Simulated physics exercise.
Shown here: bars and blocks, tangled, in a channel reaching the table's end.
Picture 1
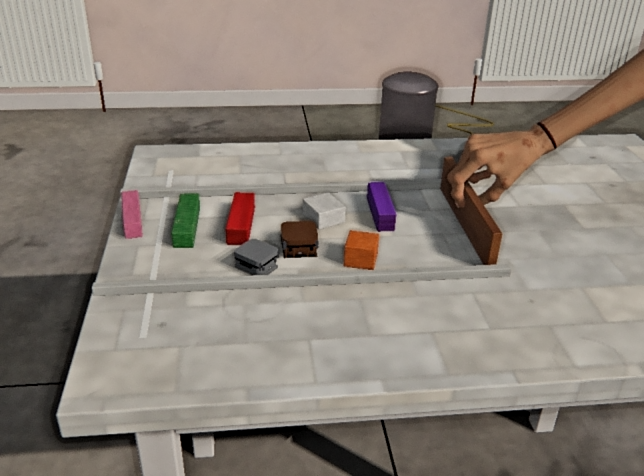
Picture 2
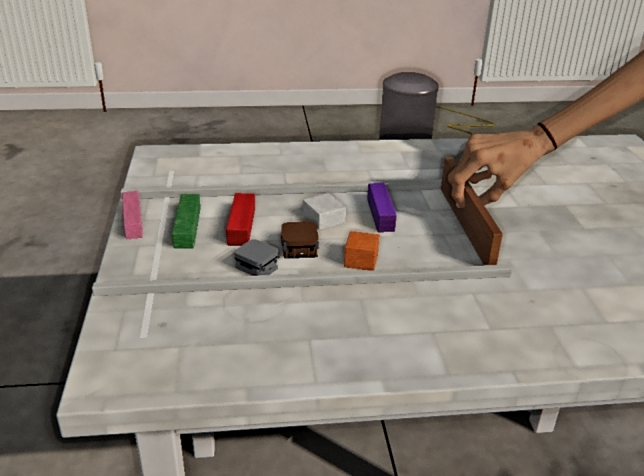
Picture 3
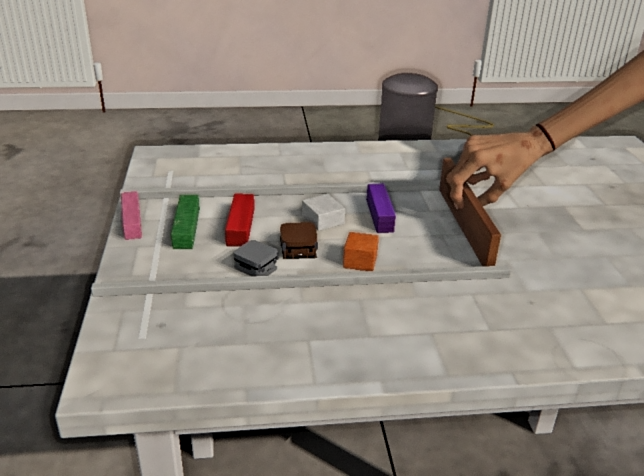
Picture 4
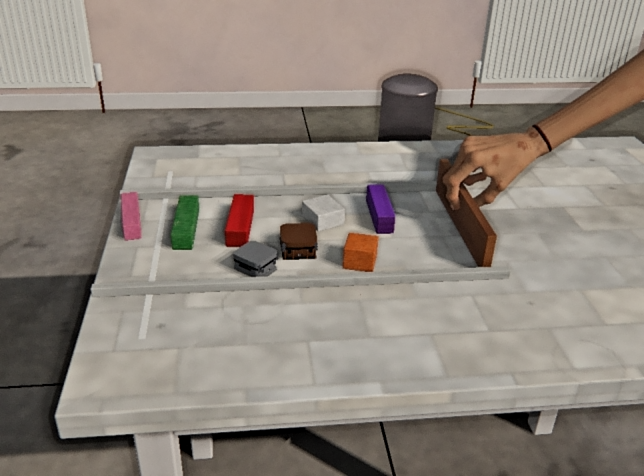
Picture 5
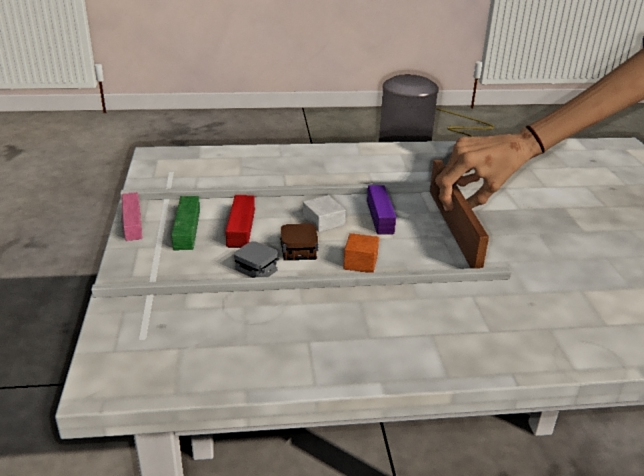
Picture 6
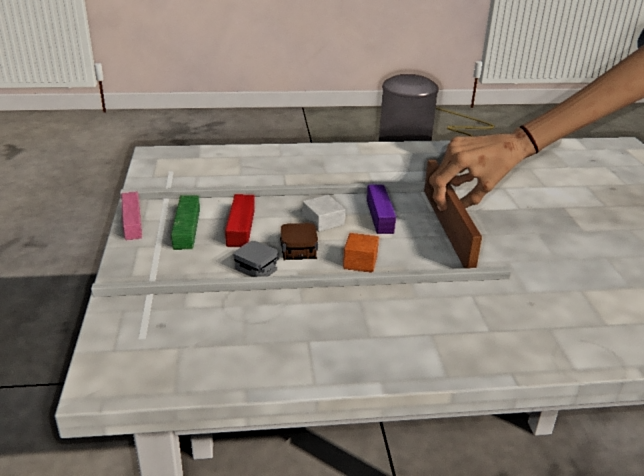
On a pale tiled table seen from above at an angle, with a pink wall and white radiators behind, a shallow channel runs across the top. Pink, green and red bars stand at the left, with a grey case, dark brown object, white block, orange block and purple bar further right. A hand slides a brown board slightly leftward while the other objects and the camera stay still.
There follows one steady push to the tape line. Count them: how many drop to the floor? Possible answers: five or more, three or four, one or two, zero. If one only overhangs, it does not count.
Three or four of them.
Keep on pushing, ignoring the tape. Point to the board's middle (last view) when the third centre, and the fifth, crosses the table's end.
First: Around (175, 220). Next: Around (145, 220).
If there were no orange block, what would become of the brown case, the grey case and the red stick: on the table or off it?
Outcome for the brown case: It stays; for the grey case: It stays; for the red stick: It drops.
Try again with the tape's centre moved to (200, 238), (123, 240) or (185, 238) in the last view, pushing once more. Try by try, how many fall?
The counts would be 1, 6 and 2.
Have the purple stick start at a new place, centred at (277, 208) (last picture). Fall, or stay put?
It stays on.
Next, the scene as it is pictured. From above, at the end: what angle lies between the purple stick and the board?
The angle is about 0 degrees.
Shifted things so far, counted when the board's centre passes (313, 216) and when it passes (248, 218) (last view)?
At first I count 4, and then 7.
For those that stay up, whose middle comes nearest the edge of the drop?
Grey case.
Soon after, none off yet; pink bar at rest near (132, 215); green bar at rest near (186, 221); red stick at rest near (241, 220).
Then, none off yet; pink bar at rest near (132, 215); green bar at rest near (186, 221); red stick moved a little near (221, 219).
Further on, none off yet; pink bar moved a little near (106, 216); green bar moved about its own width near (122, 224); red stick moved about its own width near (143, 222).
At rest, the number that fall off is three or four; fallen, red stick, green bar and pink bar.
